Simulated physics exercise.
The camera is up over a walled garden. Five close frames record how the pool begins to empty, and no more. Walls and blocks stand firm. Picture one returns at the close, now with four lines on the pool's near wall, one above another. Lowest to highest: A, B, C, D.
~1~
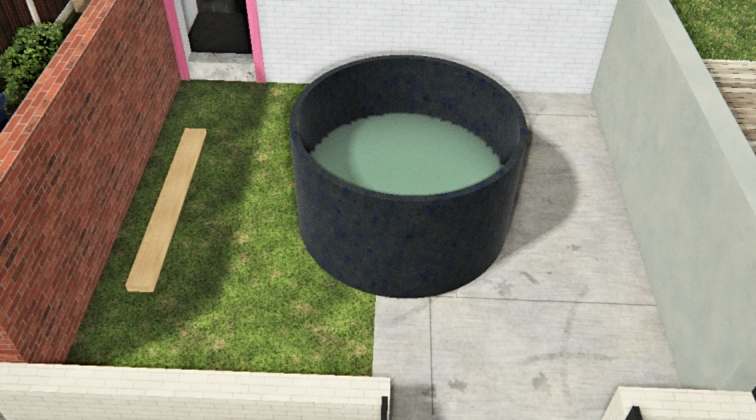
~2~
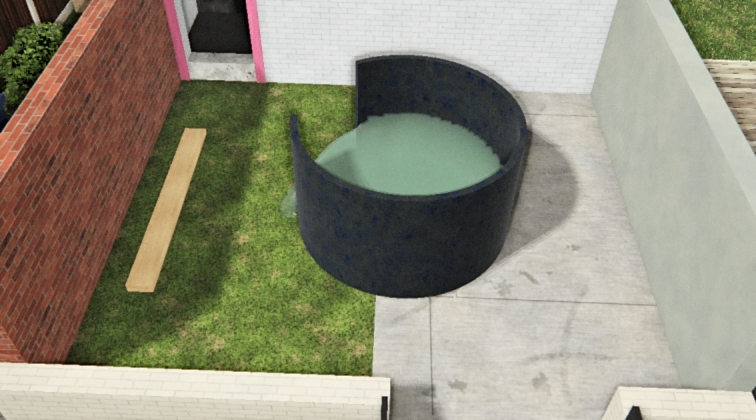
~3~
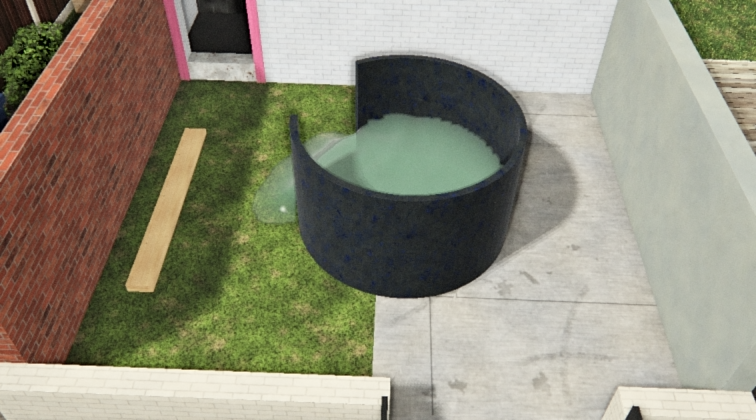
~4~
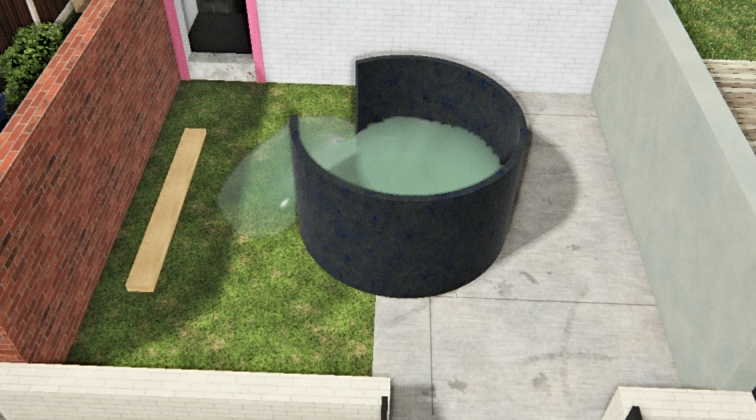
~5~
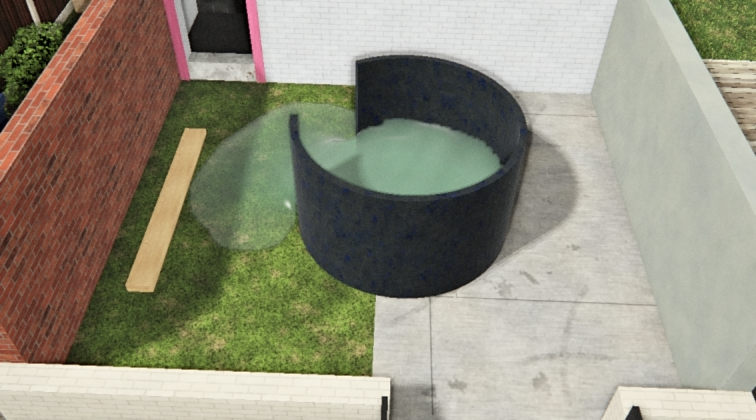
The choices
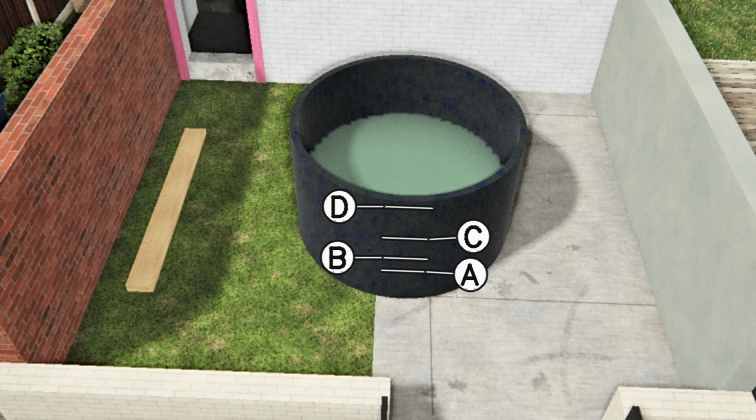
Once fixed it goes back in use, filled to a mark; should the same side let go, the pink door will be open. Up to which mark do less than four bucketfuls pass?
B will do.
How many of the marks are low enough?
Two of them.
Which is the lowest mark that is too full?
C it is.
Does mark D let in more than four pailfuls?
Yes, that goes wrong.
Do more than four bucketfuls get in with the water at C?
Yes, it does.
On the marked copy, A at (403, 271); B at (404, 258); C at (405, 238); D at (407, 207); from the bottom up A, B, C, D.
For mark A, nothing gets over.
For mark B, a bucket or two gets in.
For mark C, about 10 bucketfuls get in.
For mark D, dozens of bucketfuls pour in.
